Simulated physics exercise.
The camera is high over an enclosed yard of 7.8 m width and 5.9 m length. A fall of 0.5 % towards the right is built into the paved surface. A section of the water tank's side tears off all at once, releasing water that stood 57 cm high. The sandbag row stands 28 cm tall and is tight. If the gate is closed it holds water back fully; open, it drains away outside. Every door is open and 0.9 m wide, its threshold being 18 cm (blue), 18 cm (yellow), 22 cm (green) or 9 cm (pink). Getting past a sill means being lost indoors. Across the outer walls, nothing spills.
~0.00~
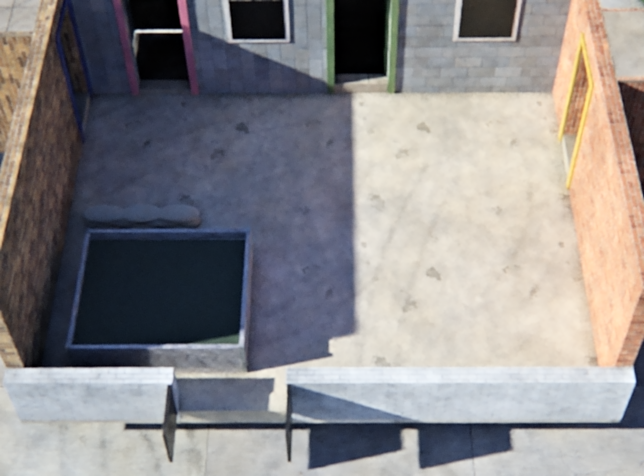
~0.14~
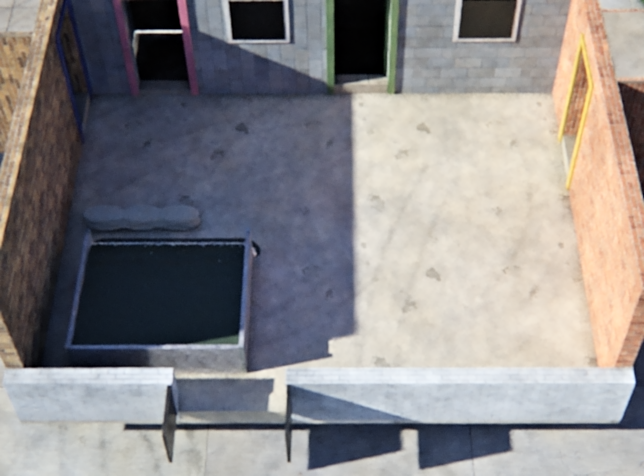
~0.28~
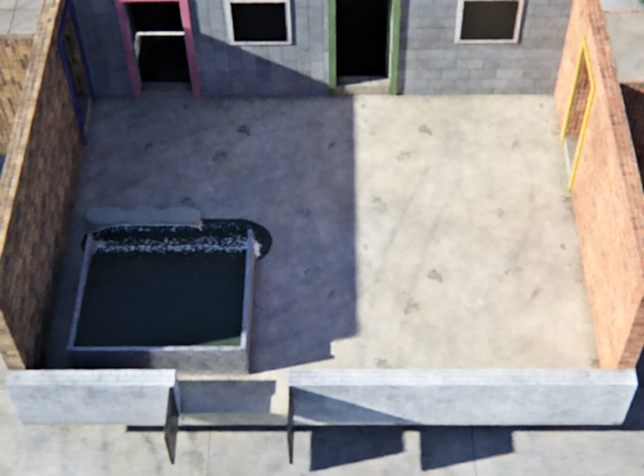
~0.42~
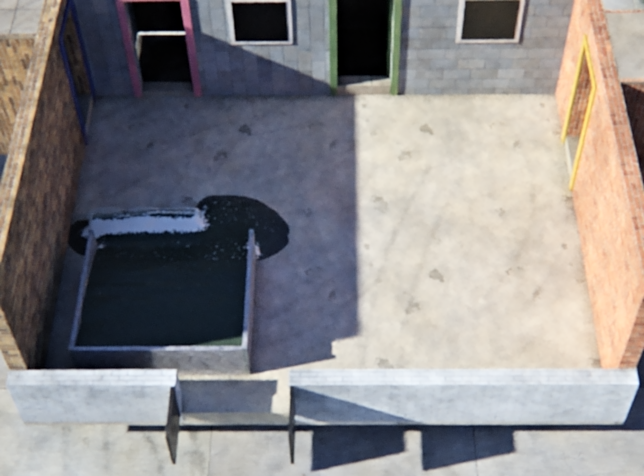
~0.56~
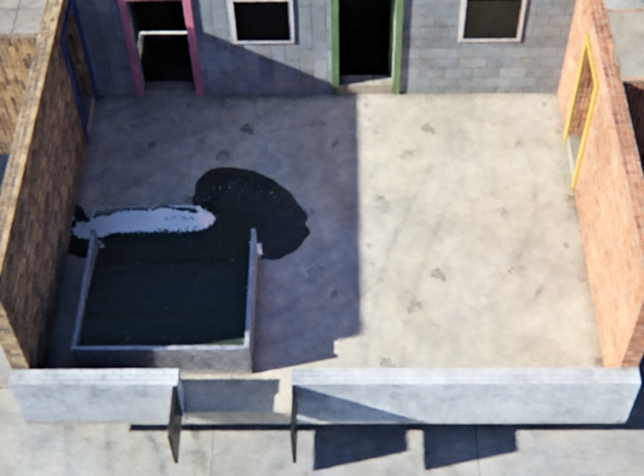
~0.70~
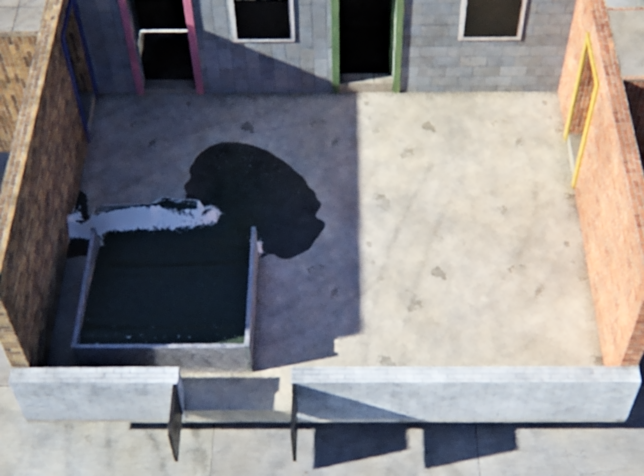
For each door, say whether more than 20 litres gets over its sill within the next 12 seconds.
Result: Blue door: Not over, yellow door: Not over, green door: Not over, pink door: Over.
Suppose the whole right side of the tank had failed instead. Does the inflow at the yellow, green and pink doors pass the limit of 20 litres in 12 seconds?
Then yellow would come out on the low side, green on the low side and pink on the low side.
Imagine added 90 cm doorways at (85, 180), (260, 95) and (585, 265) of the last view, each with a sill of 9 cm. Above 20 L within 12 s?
In sequence the answers are less than that, more than that and less than that.
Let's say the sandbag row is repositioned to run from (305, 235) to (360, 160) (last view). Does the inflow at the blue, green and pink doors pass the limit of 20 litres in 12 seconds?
Moved that way: Blue breaches it, green holds, pink breaches it.
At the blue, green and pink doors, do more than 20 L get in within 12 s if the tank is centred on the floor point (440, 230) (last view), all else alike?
Well, against that limit, at blue it's within bounds, at green it's too much, and at pink it's within bounds.
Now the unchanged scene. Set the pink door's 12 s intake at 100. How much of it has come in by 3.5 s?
By then it's near 60% of the total.
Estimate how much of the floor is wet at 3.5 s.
About 60 per cent.
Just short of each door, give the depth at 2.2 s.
Centimetres: Blue 5 / yellow 0 / green 18 / pink 11.
After 1.4 s water covers 30 % of the floor and is deepest (42 cm) near (154, 231); blue door not reached, yellow door not reached, green door not reached, pink door not reached.
After 2.2 s water covers 45 % of the floor and is deepest (32 cm) near (142, 231); blue door 5 cm at the sill, 0 L in, yellow door not reached, green door 18 cm at the sill, 0 L in, pink door 11 cm at the sill, 0 L in.
After 3.5 s water covers 60 % of the floor and is deepest (28 cm) near (554, 97); blue door 11 cm at the sill, 0 L in, yellow door not reached, green door 13 cm at the sill, 0 L in, pink door 15 cm at the sill, 23 L in.
After 7.0 s water covers 75 % of the floor and is deepest (14 cm) near (43, 394); blue door 6 cm at the sill, 0 L in, yellow door 9 cm at the sill, 0 L in, green door 10 cm at the sill, 0 L in, pink door 5 cm at the sill, 38 L in.
After 12.0 s water covers 95 % of the floor and is deepest (12 cm) near (601, 383); blue door 5 cm at the sill, 0 L in, yellow door 8 cm at the sill, 0 L in, green door 6 cm at the sill, 0 L in, pink door 4 cm at the sill, 39 L in.
